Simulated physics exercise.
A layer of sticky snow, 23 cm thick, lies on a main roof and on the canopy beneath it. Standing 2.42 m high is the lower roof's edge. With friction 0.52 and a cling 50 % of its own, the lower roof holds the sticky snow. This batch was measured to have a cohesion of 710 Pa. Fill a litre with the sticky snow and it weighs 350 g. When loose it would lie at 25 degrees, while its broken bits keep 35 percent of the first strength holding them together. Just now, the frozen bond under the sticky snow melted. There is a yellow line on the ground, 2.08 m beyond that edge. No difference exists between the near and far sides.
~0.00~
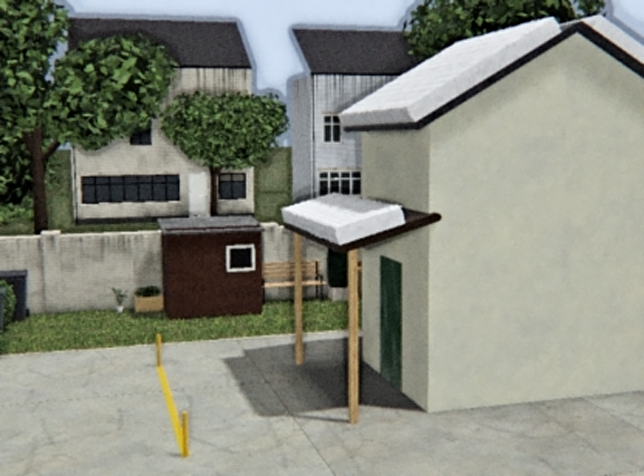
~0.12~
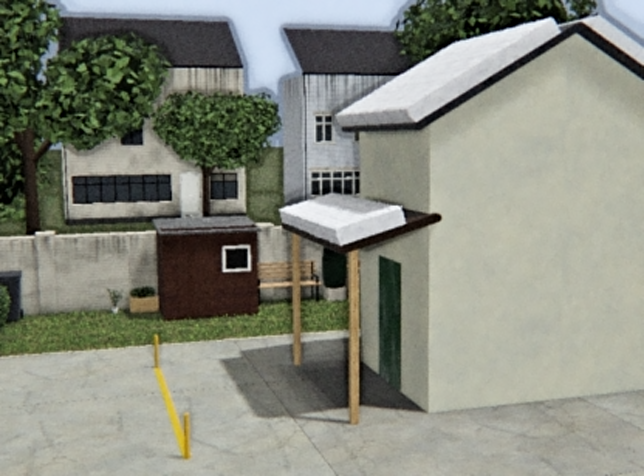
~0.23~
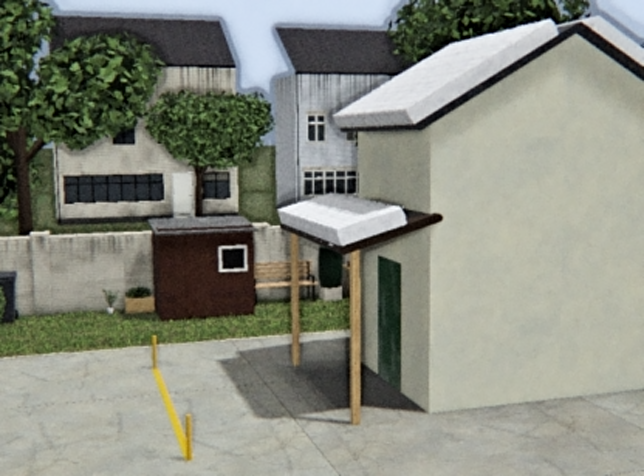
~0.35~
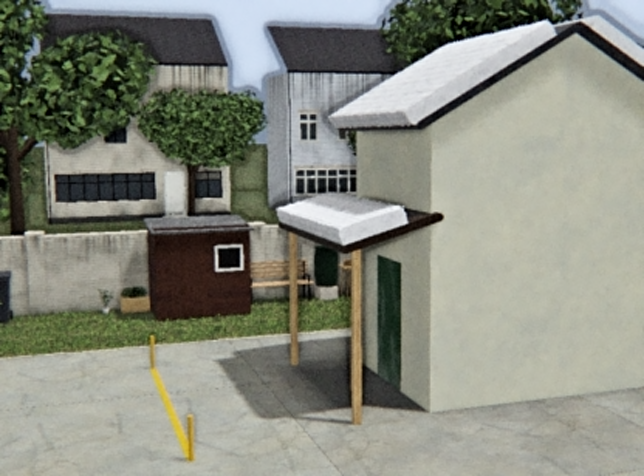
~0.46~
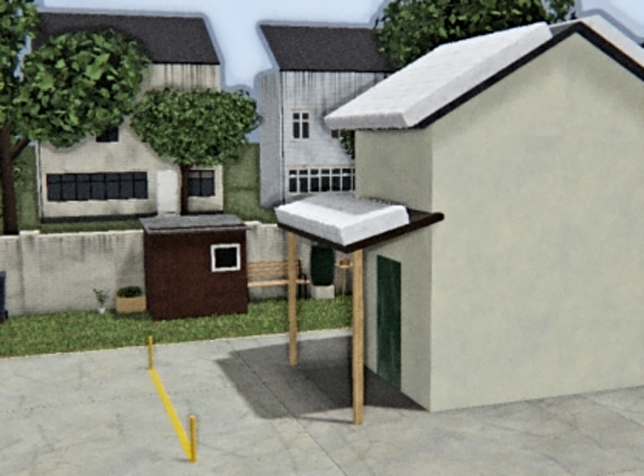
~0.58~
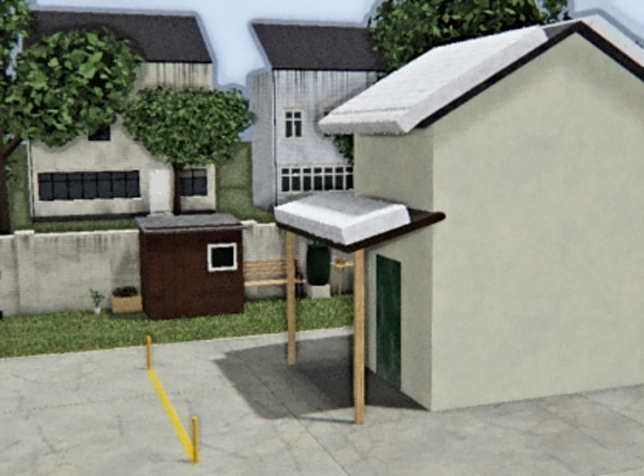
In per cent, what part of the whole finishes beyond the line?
I would say some 27 percent of the snow lies beyond it.
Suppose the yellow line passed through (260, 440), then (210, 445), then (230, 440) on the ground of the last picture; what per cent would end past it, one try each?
First try around 45 per cent, second around 35 per cent, third around 35 per cent.
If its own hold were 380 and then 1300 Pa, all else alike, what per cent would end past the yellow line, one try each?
Respectively, close to 35 % and close to 8 %.
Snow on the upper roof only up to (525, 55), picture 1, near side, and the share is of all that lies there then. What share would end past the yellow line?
Result: Approx. 20 %.
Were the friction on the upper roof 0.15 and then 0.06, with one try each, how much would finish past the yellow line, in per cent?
30 %, then 30 %.
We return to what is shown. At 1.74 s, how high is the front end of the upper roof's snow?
1.4 m, more or less.
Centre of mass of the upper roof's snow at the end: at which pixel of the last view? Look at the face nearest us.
Somewhere near (226, 414).
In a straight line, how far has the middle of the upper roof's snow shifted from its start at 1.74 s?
Roughly 2.6 m.
By 1.11 s, none is below the lower edge and 0 % is past the line.
By 1.74 s, 5 % is below the lower edge and 0 % is past the line.
By 2.37 s, 73 % is below the lower edge and 2 % is past the line.
By 3.00 s, 73 % is below the lower edge and 27 % is past the line.
By 3.40 s, at the end, 73 % is below the lower edge and 27 % is past the line.
